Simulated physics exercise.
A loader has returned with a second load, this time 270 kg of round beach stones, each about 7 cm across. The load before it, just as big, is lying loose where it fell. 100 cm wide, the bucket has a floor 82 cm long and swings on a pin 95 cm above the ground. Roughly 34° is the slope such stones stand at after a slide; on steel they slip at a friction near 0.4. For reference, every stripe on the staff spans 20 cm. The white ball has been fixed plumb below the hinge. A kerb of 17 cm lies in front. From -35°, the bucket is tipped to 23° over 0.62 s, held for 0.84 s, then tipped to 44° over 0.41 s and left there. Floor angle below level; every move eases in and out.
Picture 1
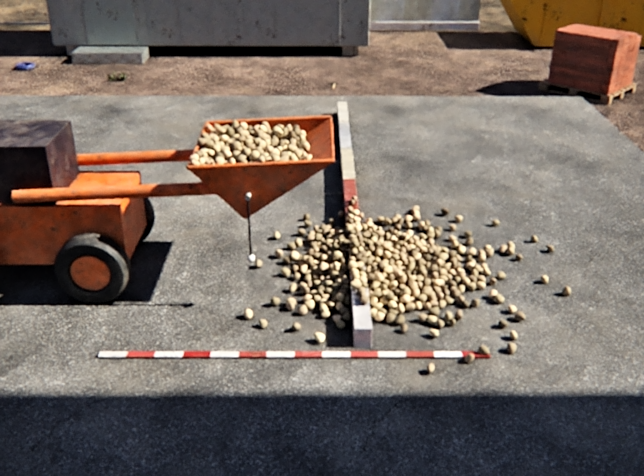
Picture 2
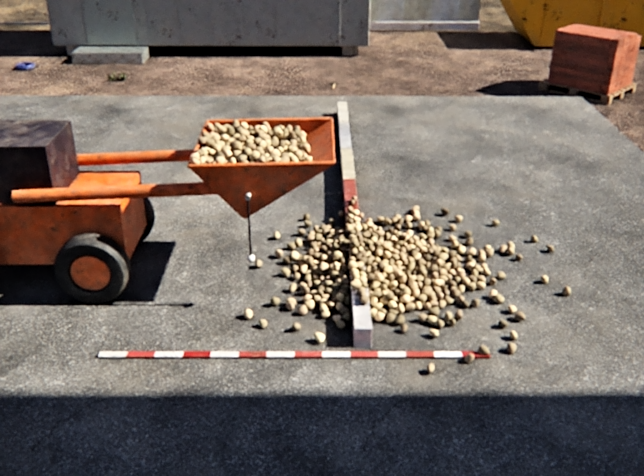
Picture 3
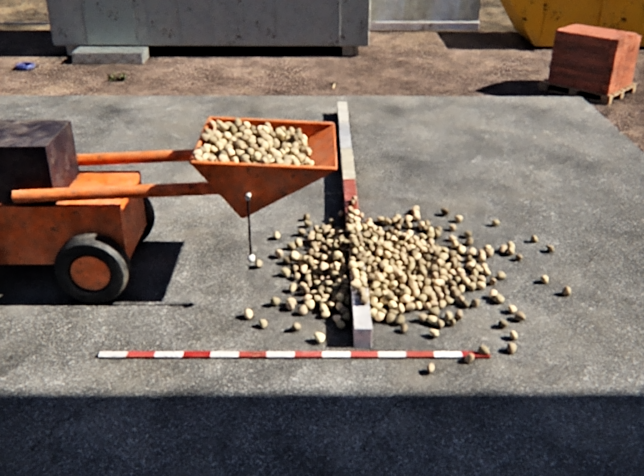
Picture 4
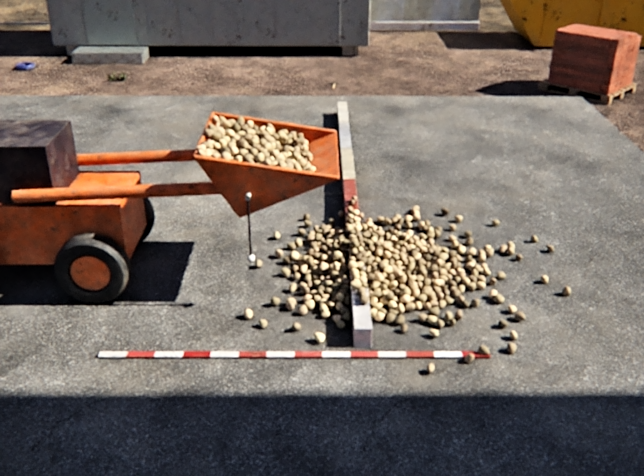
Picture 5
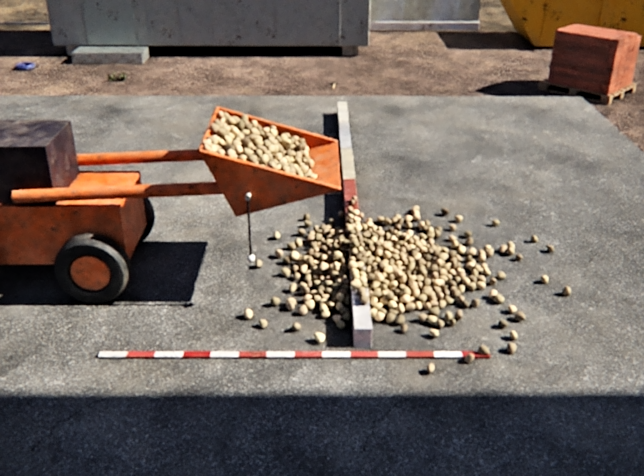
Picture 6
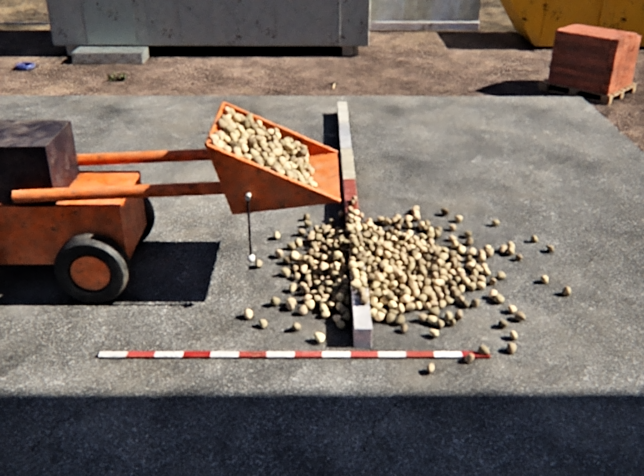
On a sunlit concrete yard, an orange machine holds a bucket of round pale stones beside a low kerb, with a loose heap of similar stones lying across it. The bucket slowly tilts, its rear rising and its front lip lowering toward the right, while the stones stay inside and the heap remains still.
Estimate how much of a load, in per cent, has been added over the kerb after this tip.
Roughly 59 per cent of a load has been added.
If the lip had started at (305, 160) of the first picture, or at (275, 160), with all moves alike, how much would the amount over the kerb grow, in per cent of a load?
First place: Roughly 20 %; second place: Roughly 0 %.
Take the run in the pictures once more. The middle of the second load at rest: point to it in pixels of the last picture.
In the last view, about pixel (373, 257).
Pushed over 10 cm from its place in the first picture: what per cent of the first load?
10 per cent.
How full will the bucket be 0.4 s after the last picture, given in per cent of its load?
95 % still inside.
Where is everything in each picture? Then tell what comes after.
Lip at (334, 161), floor tilted -35°, highest stones at (245, 134). The earlier load is highest near (356, 243), 23 cm above ground level, 37 % on this side of the kerb, 63 % over the kerb, in the first picture.
Lip at (335, 163), floor tilted -33°, highest stones at (237, 133), in the second picture.
Lip at (337, 169), floor tilted -29°, highest stones at (226, 133), in the third picture.
Lip at (339, 178), floor tilted -23°, highest stones at (221, 129), in the fourth picture.
The bucket is at -16°, its lip at (341, 189); the top of the load is at (223, 125), in the fifth picture.
The bucket is at -7°, its lip at (340, 201); the top of the load is at (228, 120), in the sixth picture.
Then, 0.2 s after the last picture the floor is at 13°; in per cent of one load, 100 in the bucket, 37 on this side of the kerb, 63 over the kerb; the foremost stones are at (528, 253).
Then, 0.4 s after the last picture the floor is at 23°; in per cent of one load, 96 in the bucket, 41 on this side of the kerb, 63 over the kerb; the foremost stones are at (528, 253).
Then, 2.0 s after the last picture the floor is at 44°; in per cent of one load, 0 in the bucket, 78 on this side of the kerb, 122 over the kerb; the foremost stones are at (539, 263).
Then, 4.4 s after the last picture the floor is at 44°; in per cent of one load, 0 in the bucket, 78 on this side of the kerb, 122 over the kerb; the foremost stones are at (539, 263). Net gain over the kerb, 59.
